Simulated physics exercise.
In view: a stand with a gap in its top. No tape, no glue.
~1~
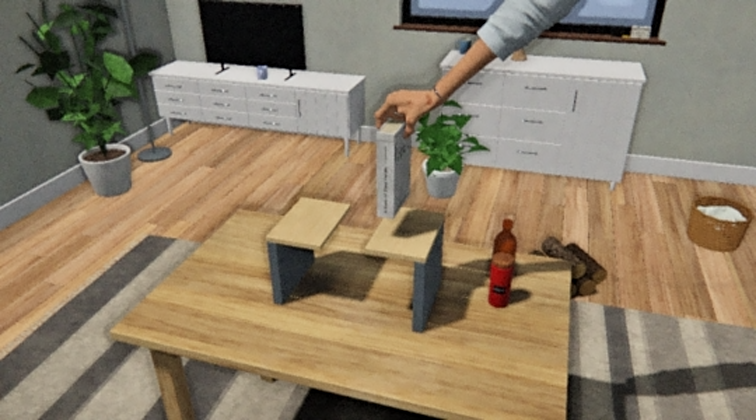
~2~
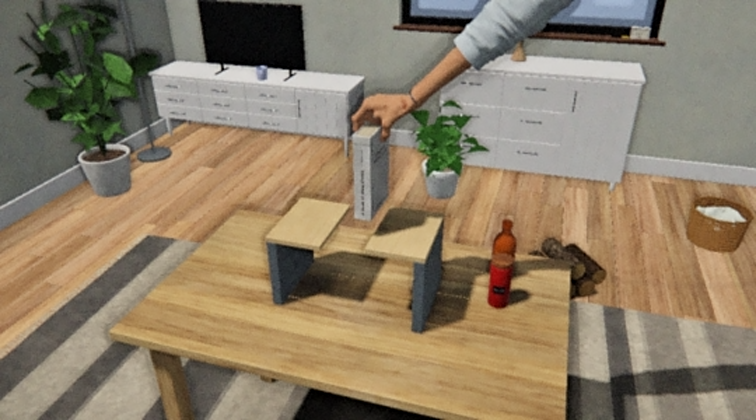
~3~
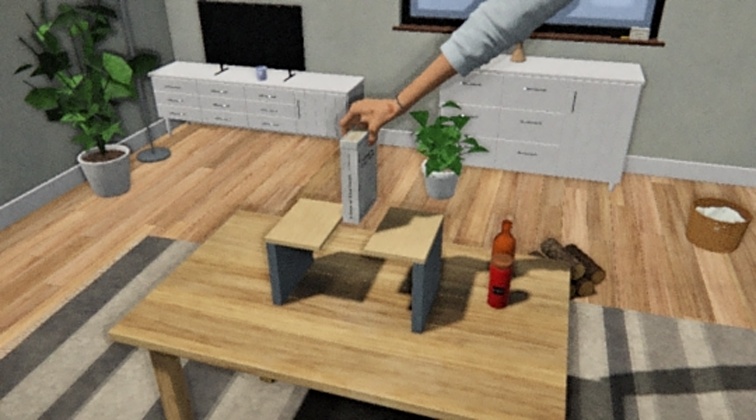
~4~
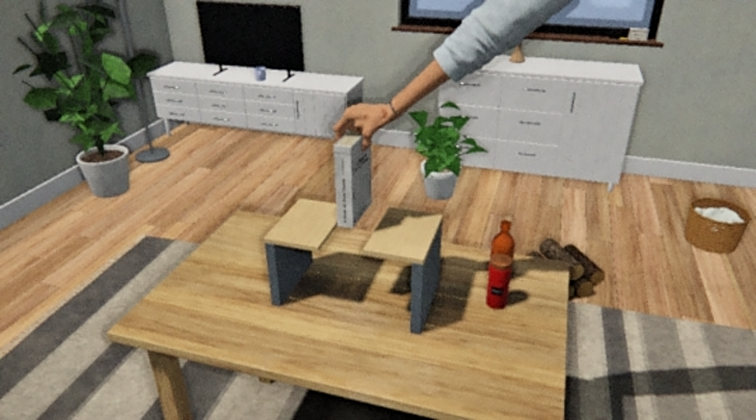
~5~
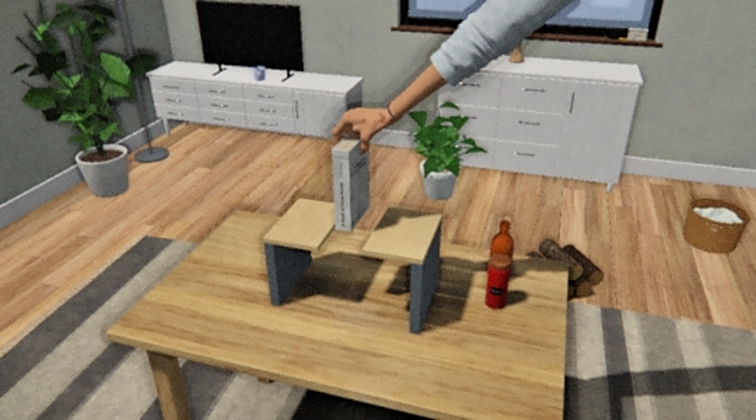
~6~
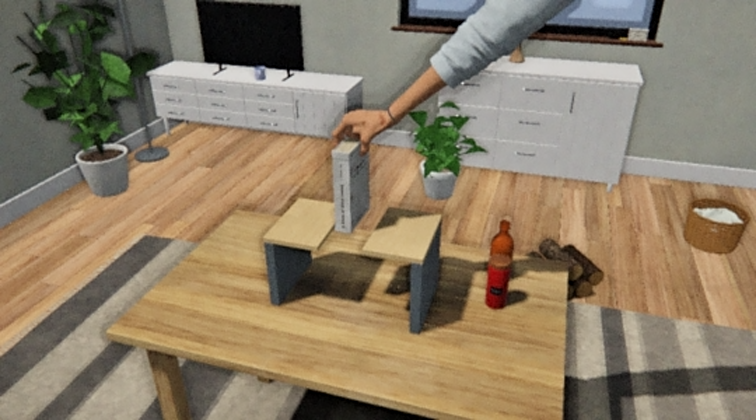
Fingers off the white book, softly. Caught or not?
It goes down the gap.
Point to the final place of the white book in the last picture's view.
Around (354, 262).
Then, 0.20 s after the last picture, white book slid a little near (353, 199).
Then, 0.30 s after the last picture, white book slid about its own width near (354, 245).
Then, 0.40 s after the last picture, white book slid well along near (354, 258).
At rest, moved from the start, white book; the other 2 in place. Seen from the same camera at the end, white book near (354, 262). The book reaches the table.
